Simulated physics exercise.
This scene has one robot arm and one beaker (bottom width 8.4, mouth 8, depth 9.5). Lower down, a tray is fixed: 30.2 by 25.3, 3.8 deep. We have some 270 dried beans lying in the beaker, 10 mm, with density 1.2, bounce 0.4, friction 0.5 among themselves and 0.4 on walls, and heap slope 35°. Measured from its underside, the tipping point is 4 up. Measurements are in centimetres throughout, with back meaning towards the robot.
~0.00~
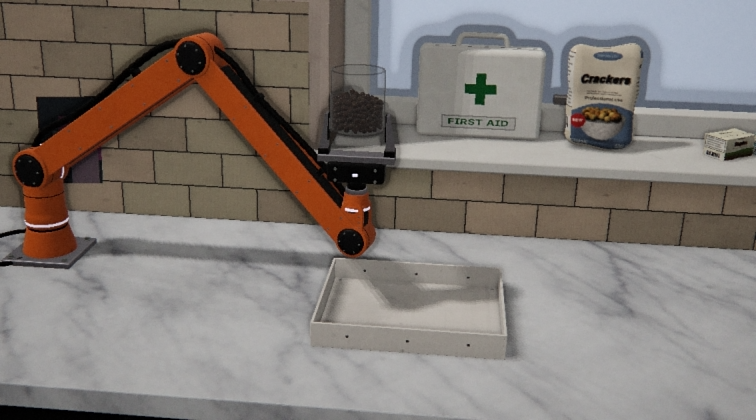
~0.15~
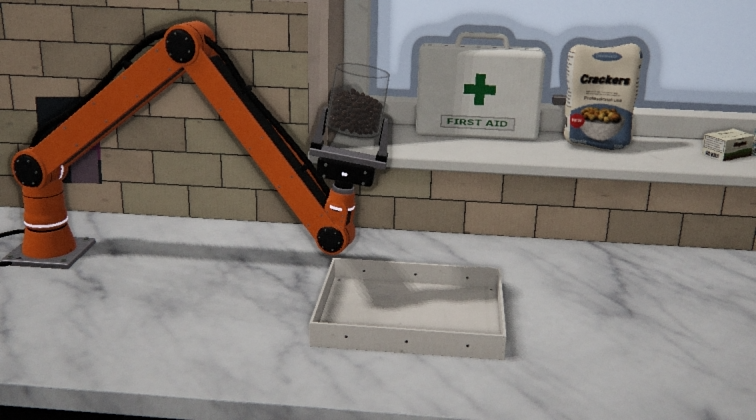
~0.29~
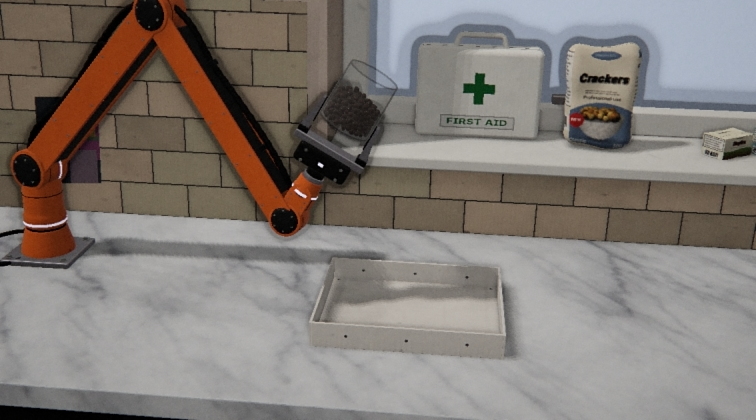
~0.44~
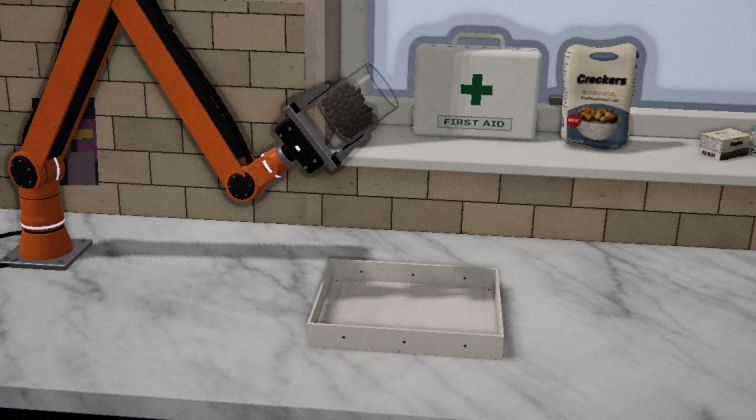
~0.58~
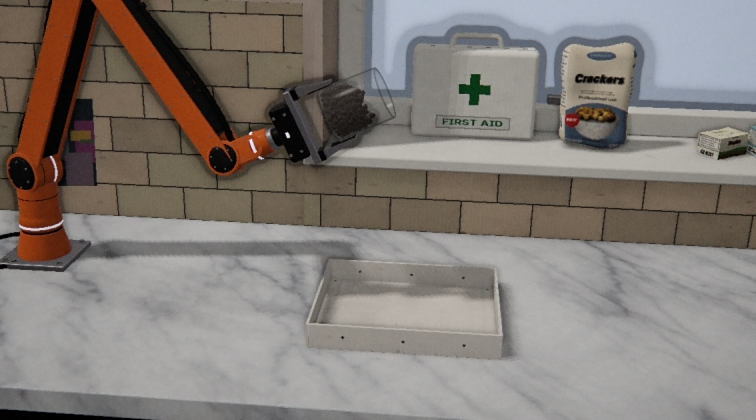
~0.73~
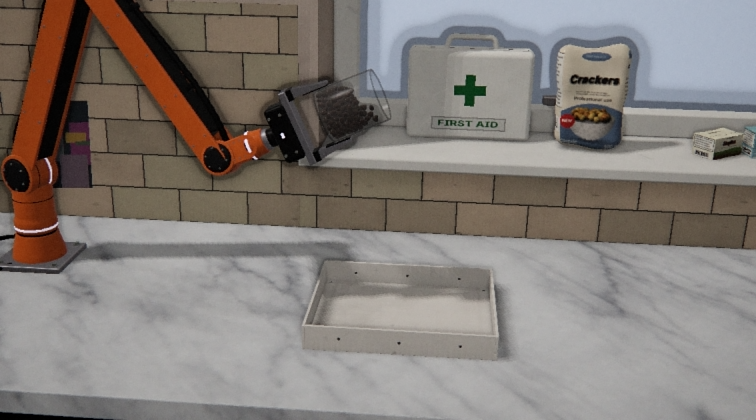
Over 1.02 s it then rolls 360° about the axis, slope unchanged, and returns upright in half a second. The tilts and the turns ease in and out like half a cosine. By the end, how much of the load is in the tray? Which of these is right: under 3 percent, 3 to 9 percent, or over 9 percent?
The right one is under 3 percent.
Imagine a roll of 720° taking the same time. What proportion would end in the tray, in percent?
Estimate: Near 0 %.
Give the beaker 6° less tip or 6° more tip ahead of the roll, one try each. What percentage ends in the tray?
About 0 and 0 per cent.
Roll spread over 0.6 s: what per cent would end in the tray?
In that case around 0 percent.
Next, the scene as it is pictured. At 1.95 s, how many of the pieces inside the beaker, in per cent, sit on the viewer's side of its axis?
Something like 45 per cent, give or take.
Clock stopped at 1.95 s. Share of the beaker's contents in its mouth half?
Roughly 20 %.
After 1.34 s, tipped 66°, highest piece 40 above the table; 273 in the beaker.
After 1.95 s, tipped 44°, highest piece 38 above the table; 273 in the beaker.
After 2.45 s, upright, highest piece 41 above the table; 273 in the beaker.
After 3.15 s, upright, highest piece 41 above the table; 273 in the beaker.
In the end, 273 in the beaker. That is 0 % in the tray.
